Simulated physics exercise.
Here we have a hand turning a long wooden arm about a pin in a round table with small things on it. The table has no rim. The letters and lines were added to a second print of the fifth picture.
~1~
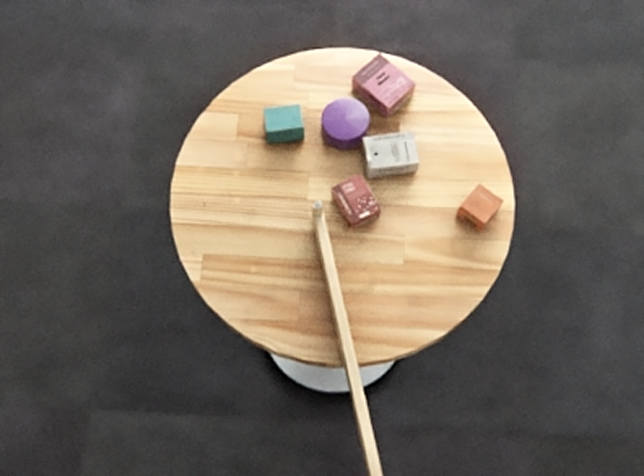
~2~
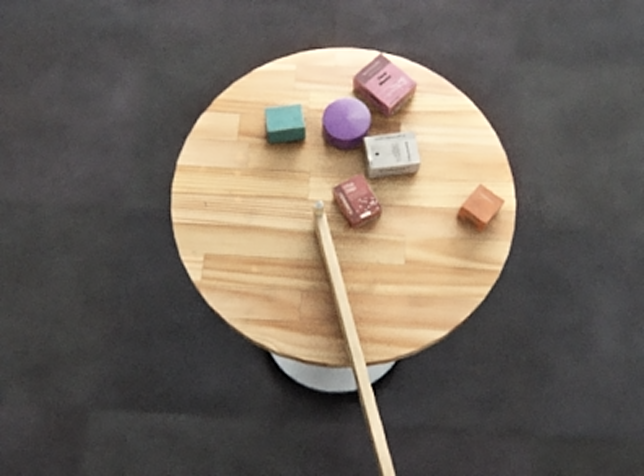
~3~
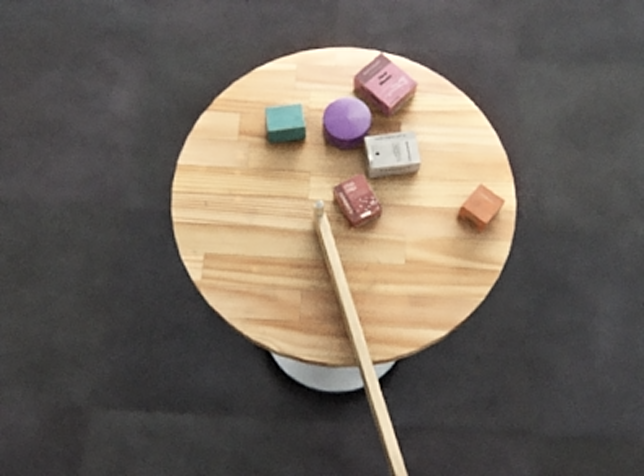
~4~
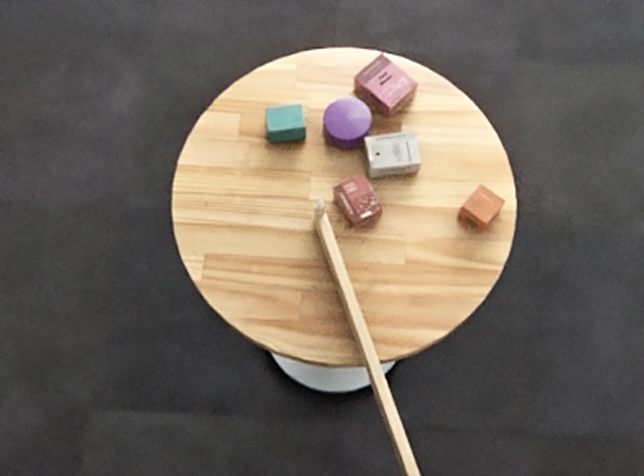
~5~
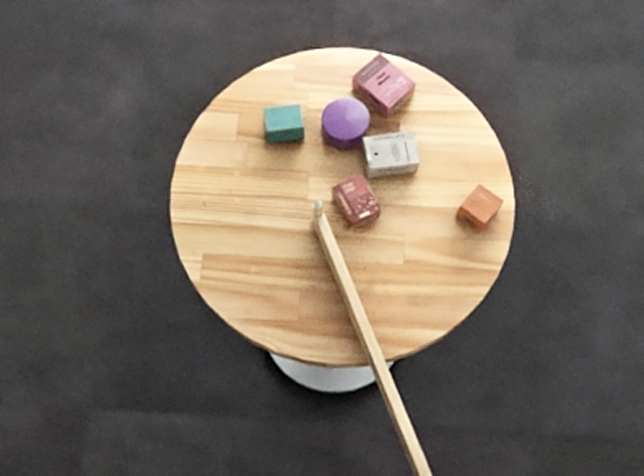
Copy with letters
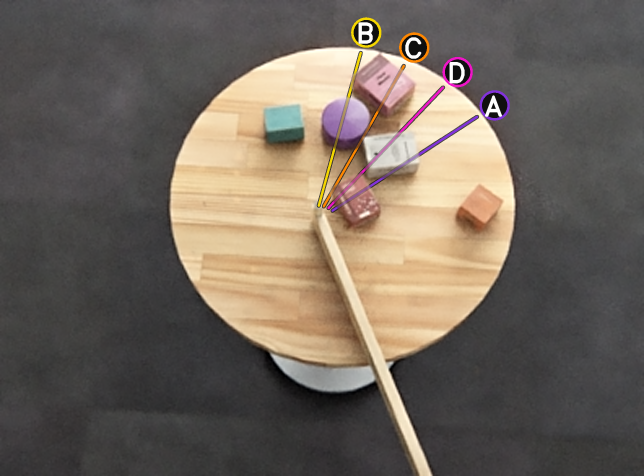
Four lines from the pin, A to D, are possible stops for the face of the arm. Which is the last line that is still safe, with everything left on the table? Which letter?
It should halt at B.
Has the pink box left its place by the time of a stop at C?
Yes.
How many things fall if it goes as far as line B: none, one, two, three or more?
The count is none.
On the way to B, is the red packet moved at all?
Yes.
On the marked copy, A at (407, 162); B at (341, 127); C at (365, 134); D at (387, 146).
Following B. Soon after the start, arm (430, 244); orange packet (480, 208); pink box (383, 85).
Later, arm (410, 152); orange packet (446, 115); white box (385, 149).
In the end, arm (345, 114); pink box (301, 59); orange packet (340, 67); nothing has fallen.
As for the rest, A is safe but short; C is safe but short; D is safe but short.
